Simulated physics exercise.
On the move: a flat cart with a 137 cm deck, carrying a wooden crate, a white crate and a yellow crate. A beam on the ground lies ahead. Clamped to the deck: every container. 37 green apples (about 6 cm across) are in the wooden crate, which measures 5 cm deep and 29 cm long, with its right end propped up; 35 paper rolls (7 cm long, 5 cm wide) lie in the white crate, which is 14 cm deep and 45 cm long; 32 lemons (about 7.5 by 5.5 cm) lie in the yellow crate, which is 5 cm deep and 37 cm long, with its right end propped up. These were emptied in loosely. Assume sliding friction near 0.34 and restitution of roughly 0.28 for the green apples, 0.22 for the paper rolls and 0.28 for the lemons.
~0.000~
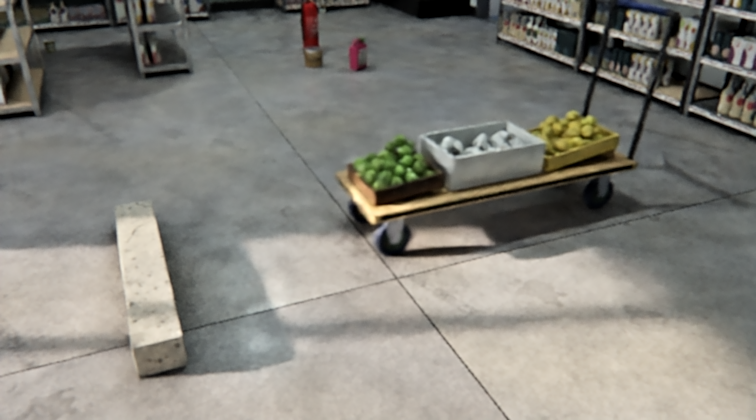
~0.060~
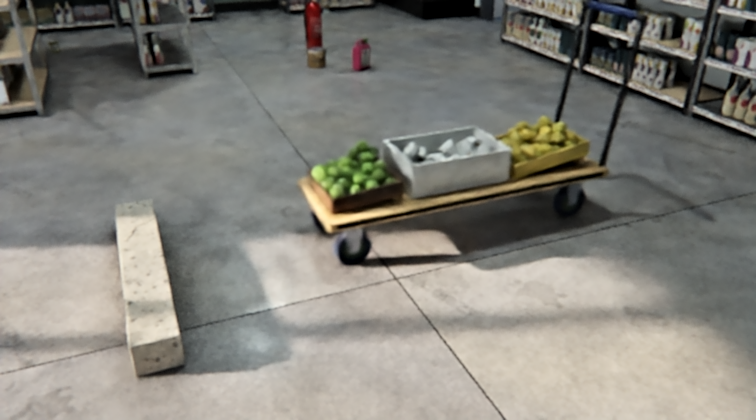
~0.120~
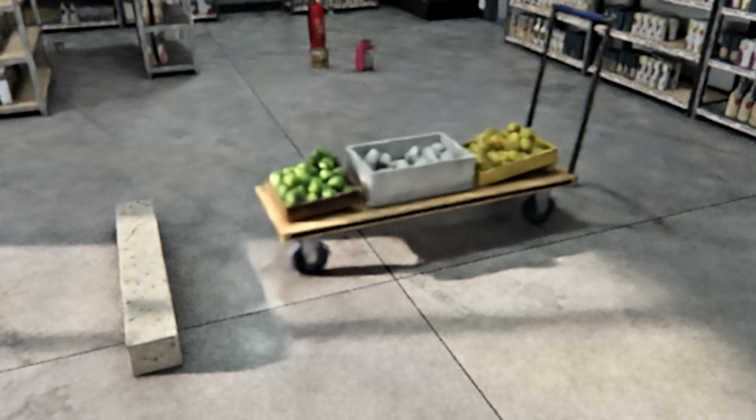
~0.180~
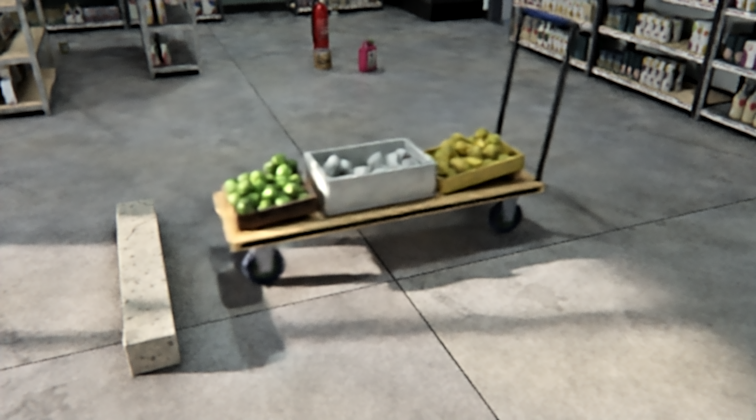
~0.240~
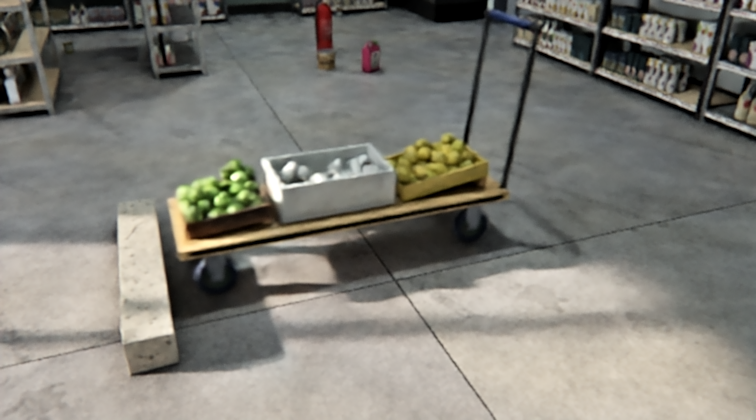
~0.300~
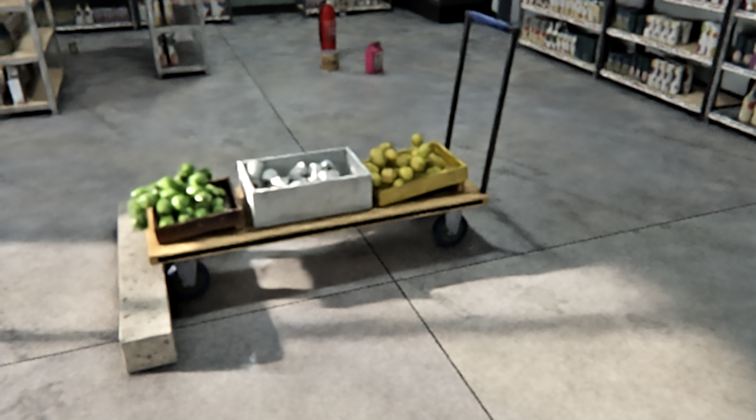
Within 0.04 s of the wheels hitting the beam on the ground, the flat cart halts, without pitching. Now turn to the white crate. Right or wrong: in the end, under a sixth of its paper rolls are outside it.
Right.
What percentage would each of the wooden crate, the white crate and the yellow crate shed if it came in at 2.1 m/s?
In that case the wooden crate sheds 40 per cent of its load, the white crate 0 per cent, and the yellow crate 20 per cent.
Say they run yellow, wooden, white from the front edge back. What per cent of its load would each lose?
With that order the wooden crate sheds 40 per cent of its load, the white crate 10 per cent, and the yellow crate 40 per cent.
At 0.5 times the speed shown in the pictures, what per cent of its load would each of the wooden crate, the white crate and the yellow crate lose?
Then wooden crate 40, white crate 0, yellow crate 10 per cent.
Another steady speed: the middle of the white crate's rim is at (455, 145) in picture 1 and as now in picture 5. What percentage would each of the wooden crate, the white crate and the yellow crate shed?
In that case you'd see wooden crate at 50, white crate at 0 and yellow crate at 20 percent.
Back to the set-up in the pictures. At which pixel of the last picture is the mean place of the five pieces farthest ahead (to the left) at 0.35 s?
The leading five average out near (102, 218).
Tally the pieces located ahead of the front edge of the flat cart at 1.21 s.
Some 20 pieces.
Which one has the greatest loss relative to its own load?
Wooden crate.
After 0.35 s, 12 of 37 out of the wooden crate, 0 of 35 out of the white crate and 2 of 32 out of the yellow crate.
After 0.47 s, 18 of 37 out of the wooden crate, 3 of 35 out of the white crate and 9 of 32 out of the yellow crate.
After 0.70 s, 18 of 37 out of the wooden crate, 3 of 35 out of the white crate and 10 of 32 out of the yellow crate.
When it is over (at 1.21 s), 18 of 37 out of the wooden crate, 3 of 35 out of the white crate and 10 of 32 out of the yellow crate. Asked share, 3 of 35, 9 per cent.
